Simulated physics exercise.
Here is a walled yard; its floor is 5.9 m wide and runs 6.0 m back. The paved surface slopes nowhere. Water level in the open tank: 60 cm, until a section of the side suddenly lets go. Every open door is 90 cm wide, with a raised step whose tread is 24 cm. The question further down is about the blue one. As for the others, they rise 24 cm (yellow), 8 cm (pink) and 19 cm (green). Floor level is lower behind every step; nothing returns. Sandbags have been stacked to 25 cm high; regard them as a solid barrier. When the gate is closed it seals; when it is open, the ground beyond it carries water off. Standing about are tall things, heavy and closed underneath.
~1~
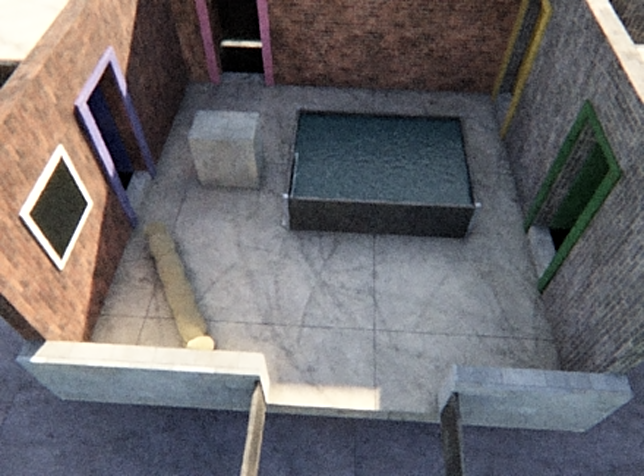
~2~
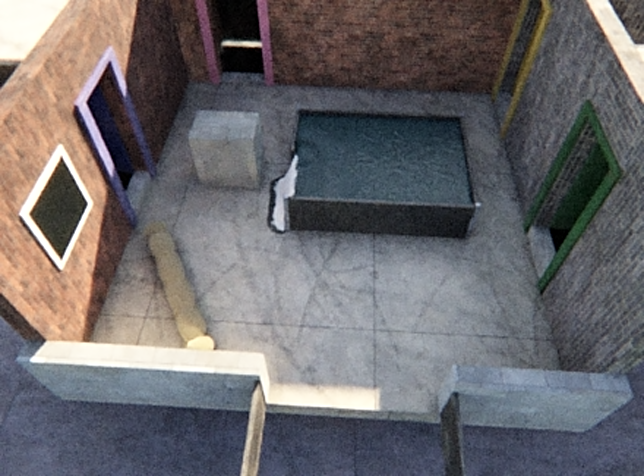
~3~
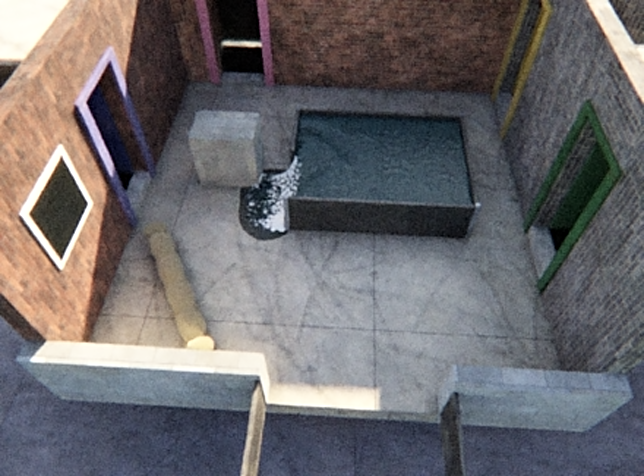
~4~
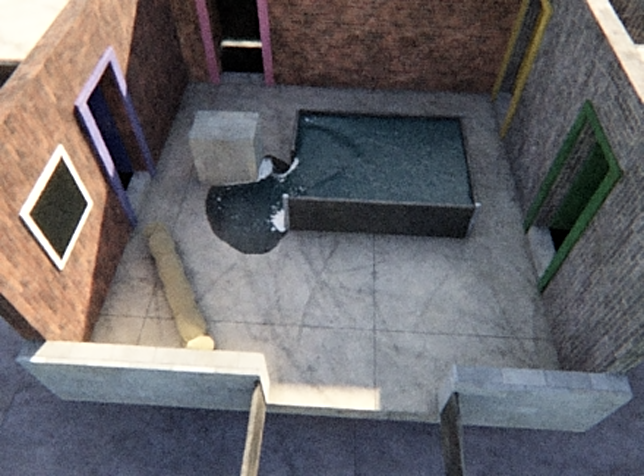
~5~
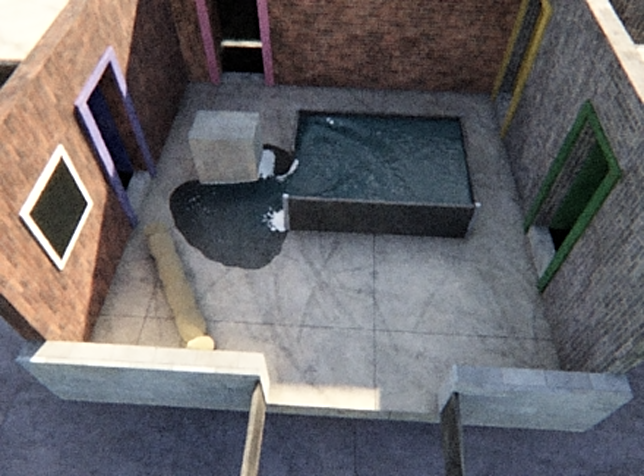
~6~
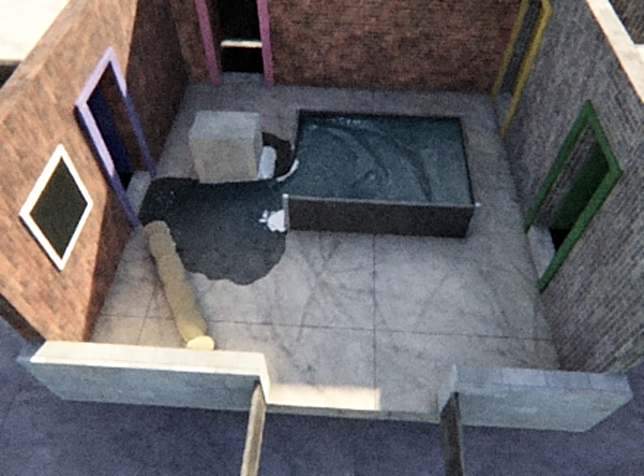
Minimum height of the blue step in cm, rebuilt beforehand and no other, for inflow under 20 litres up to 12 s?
32 cm.
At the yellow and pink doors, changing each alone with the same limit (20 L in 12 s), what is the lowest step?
Some 7.0 cm for yellow, some 9.0 cm for pink.
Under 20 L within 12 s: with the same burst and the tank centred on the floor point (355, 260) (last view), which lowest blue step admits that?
Then close to 11.5 cm.
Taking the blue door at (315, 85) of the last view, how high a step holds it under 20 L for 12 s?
Minimum: Close to 6.0 cm.
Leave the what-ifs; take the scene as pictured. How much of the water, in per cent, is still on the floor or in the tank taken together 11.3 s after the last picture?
Roughly 78 in a hundred.
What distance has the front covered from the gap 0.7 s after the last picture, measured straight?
3.0 m.
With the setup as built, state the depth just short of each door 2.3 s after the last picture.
Lab note, depth in cm: Yellow 0; blue 33; pink 5; green 0.
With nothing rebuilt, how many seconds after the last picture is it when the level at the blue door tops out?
Around 1.4 s, give or take.
Then, 0.7 s after the last picture water covers 20 % of the floor, deepest (39 cm) near (139, 215); 32 cm at the blue door, 35 litres in over its 16 cm step.
Then, 2.3 s after the last picture water covers 45 % of the floor, deepest (36 cm) near (142, 206); 33 cm at the blue door, 235 litres in over its 16 cm step.
Then, 11.3 s after the last picture water covers 95 % of the floor, deepest (14 cm) near (79, 371); 9 cm at the blue door, 379 litres in over its 16 cm step.
At the blue door as built, the water peaked near 37 cm, 1.3 s after the last picture.
Run again over the same 12 s with other heights there, 47 litres in over 29 cm, 0 litres over 39 cm. The limit of 20 litres is kept from about 32 cm up.
